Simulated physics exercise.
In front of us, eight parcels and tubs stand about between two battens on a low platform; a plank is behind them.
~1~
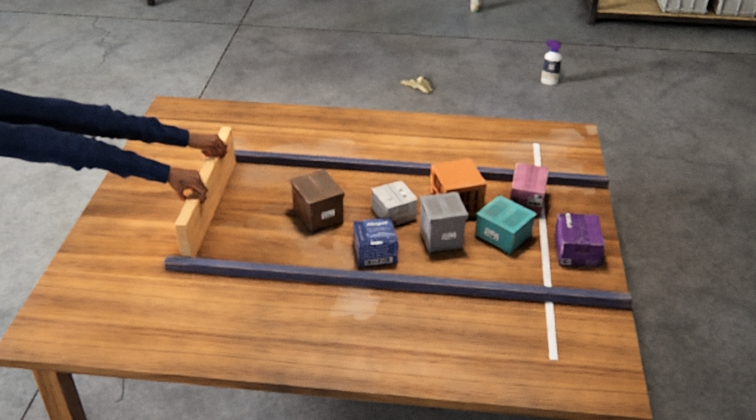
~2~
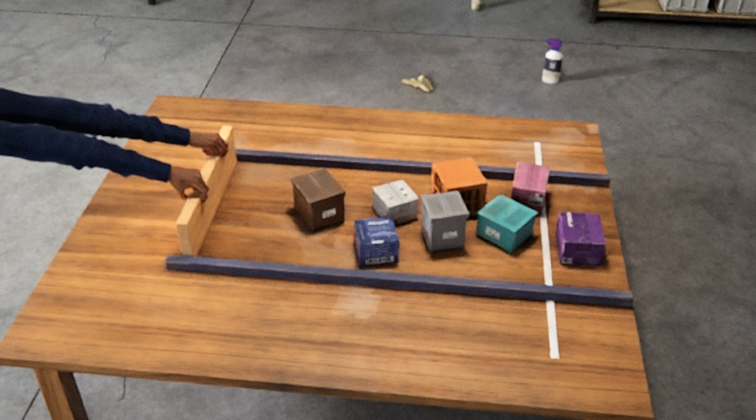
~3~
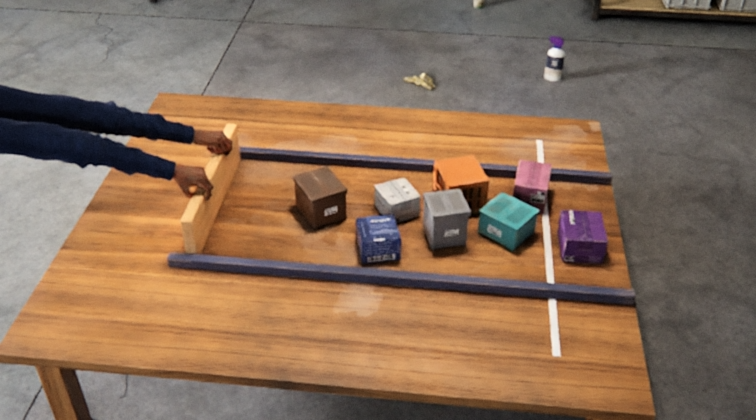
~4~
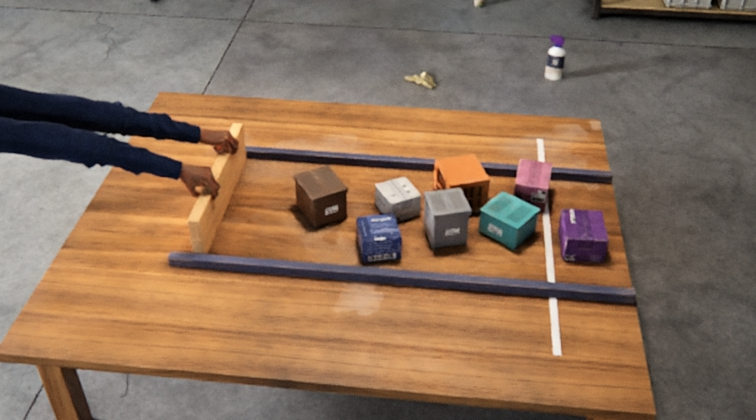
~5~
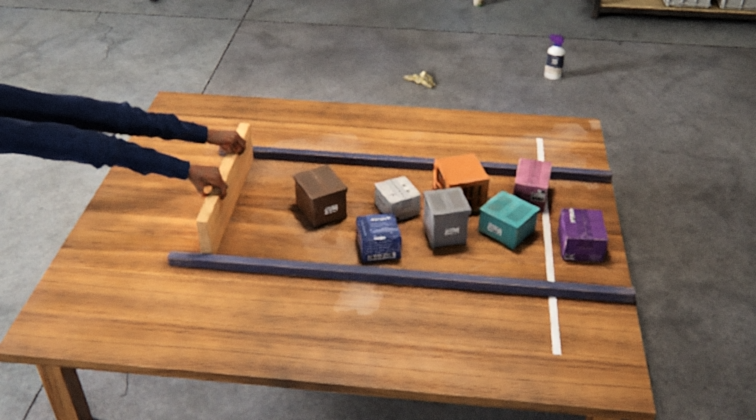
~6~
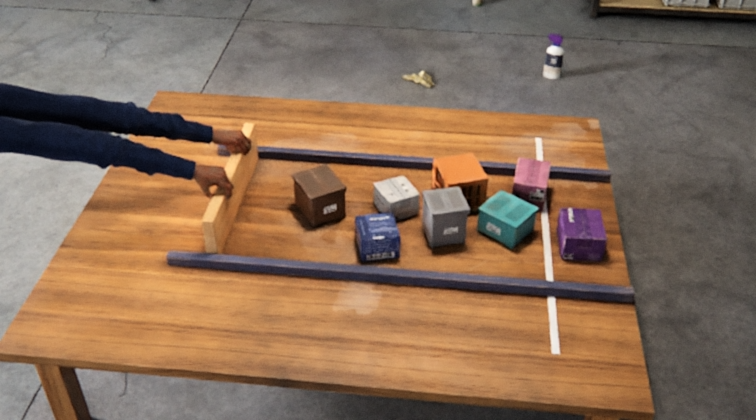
A person's dark-sleeved arms reach in from the left over a low wooden platform on a grey floor, seen from above and in front. They grip an upright pale plank beside eight boxes, brown, blue, white, grey, orange, turquoise, pink and purple, spread between two dark battens, with white tape crossing at right. The hands slide the plank slightly rightward without touching the boxes, while the view shifts very faintly.
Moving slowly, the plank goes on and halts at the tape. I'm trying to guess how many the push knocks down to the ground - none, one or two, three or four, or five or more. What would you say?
The drop count fails to reach three, yet is not nil.
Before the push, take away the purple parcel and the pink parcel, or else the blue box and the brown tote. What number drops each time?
Going first to second: 0 and 1.
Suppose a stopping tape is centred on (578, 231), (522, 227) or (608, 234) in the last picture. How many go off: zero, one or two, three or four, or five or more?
Going through the places as listed, I'd say 3 or 4, then either one or two, then five or over.
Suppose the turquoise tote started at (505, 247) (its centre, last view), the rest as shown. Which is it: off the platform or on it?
Observed: The turquoise tote keeps its spot.
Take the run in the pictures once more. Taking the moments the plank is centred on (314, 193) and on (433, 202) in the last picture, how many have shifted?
At the first place 1, at the second 7.
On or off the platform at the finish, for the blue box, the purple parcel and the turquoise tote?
Blue box: Still aboard; purple parcel: Gone; turquoise tote: Gone.
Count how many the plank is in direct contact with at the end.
All in all, 4.
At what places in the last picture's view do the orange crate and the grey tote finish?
First object: (567, 177); second object: (612, 238).
A little later, none off yet; purple parcel at rest near (581, 234); pink parcel at rest near (531, 184); turquoise tote at rest near (507, 219).
Next, none off yet; purple parcel moving near (583, 234); pink parcel shifted a little near (544, 185); turquoise tote shifted about its own width near (539, 218).
When it is over, the number that fall off is one or two; down, turquoise tote and purple parcel.
